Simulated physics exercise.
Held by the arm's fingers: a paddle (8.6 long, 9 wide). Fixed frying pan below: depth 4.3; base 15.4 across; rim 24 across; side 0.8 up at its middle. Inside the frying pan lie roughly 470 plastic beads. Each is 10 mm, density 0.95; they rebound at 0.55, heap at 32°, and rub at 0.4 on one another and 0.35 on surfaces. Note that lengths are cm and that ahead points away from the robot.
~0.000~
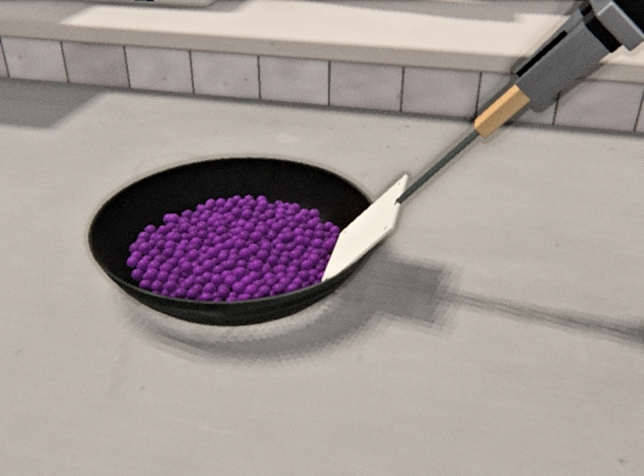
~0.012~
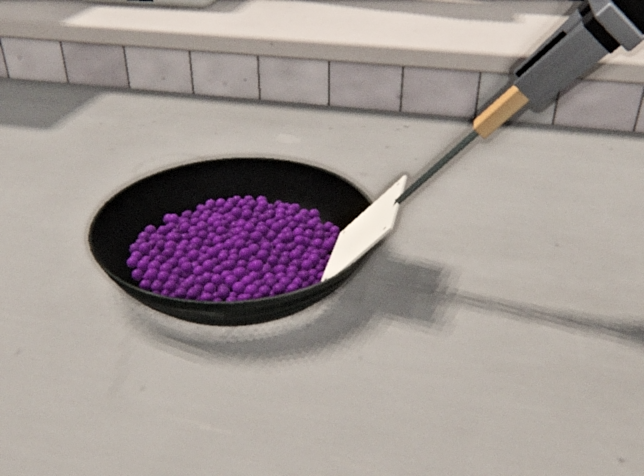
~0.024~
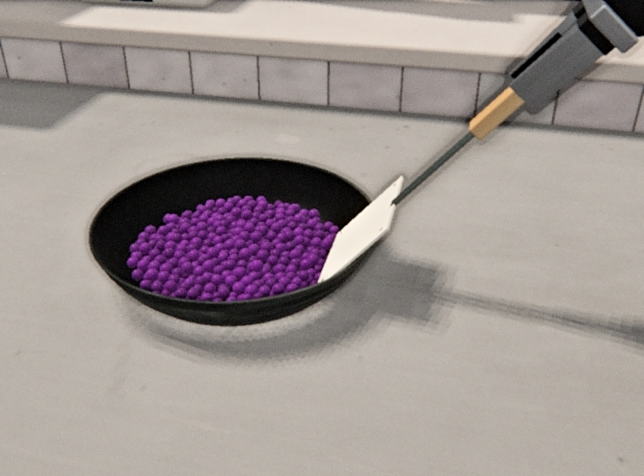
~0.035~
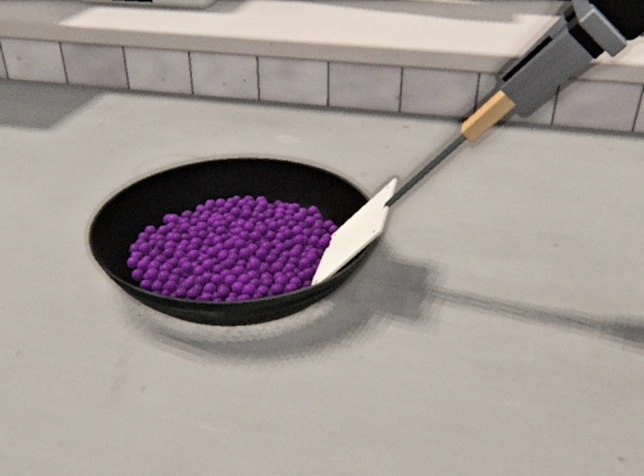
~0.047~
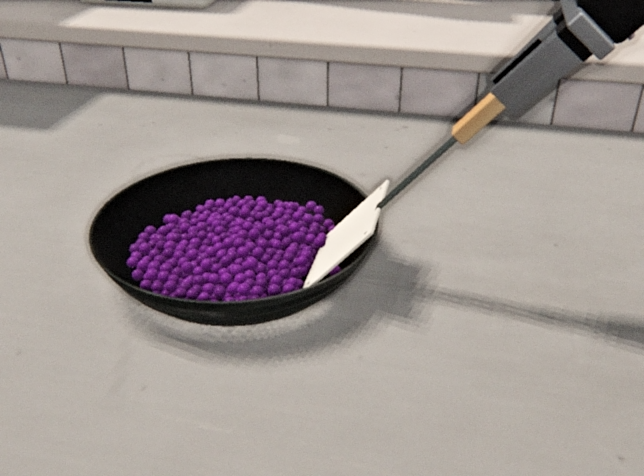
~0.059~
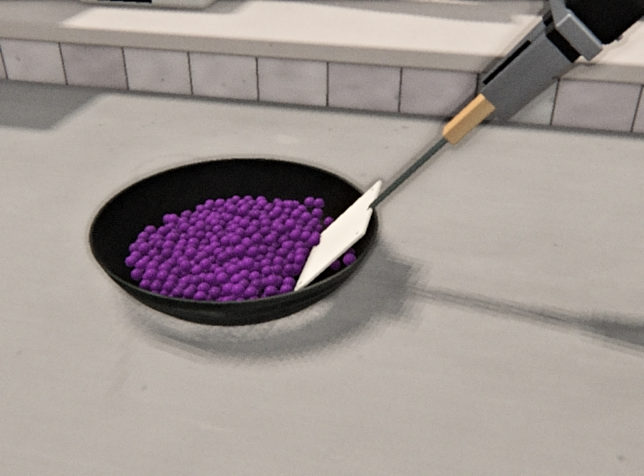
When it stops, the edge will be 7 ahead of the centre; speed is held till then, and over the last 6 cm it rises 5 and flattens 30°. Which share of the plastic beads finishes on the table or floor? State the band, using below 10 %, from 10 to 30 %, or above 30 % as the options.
It falls below 10 %.
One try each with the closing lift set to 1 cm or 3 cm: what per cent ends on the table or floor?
0 and 0 per cent.
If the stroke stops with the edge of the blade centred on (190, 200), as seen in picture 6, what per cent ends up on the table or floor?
Approximately 0 per cent, I reckon.
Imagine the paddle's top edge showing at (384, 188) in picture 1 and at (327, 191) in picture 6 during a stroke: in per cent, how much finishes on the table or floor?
Some 15 percent ends up on the table or floor.
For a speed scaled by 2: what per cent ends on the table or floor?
The share would be near 15 in a hundred.
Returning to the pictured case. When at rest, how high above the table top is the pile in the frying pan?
Height at the end: Around 4.5 cm.
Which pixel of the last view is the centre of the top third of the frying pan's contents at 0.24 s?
Roughly pixel (181, 227).
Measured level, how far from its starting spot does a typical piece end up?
Near 3 cm, measured level.
By 0.15 s, sloping 50°, highest piece 9 above the table; 465 in the frying pan, 1 on the blade or in flight.
By 0.24 s, sloping 38°, highest piece 7 above the table; 465 in the frying pan, 1 on the blade or in flight.
By 0.48 s, sloping 20°, highest piece 4 above the table; 450 in the frying pan, 15 on the table or floor, 1 on the blade or in flight.
By 1.53 s, sloping 20°, highest piece 4 above the table; 450 in the frying pan, 16 on the table or floor.
Final count, 450 in the frying pan, 16 on the table or floor. That is 3 % on the table or floor.
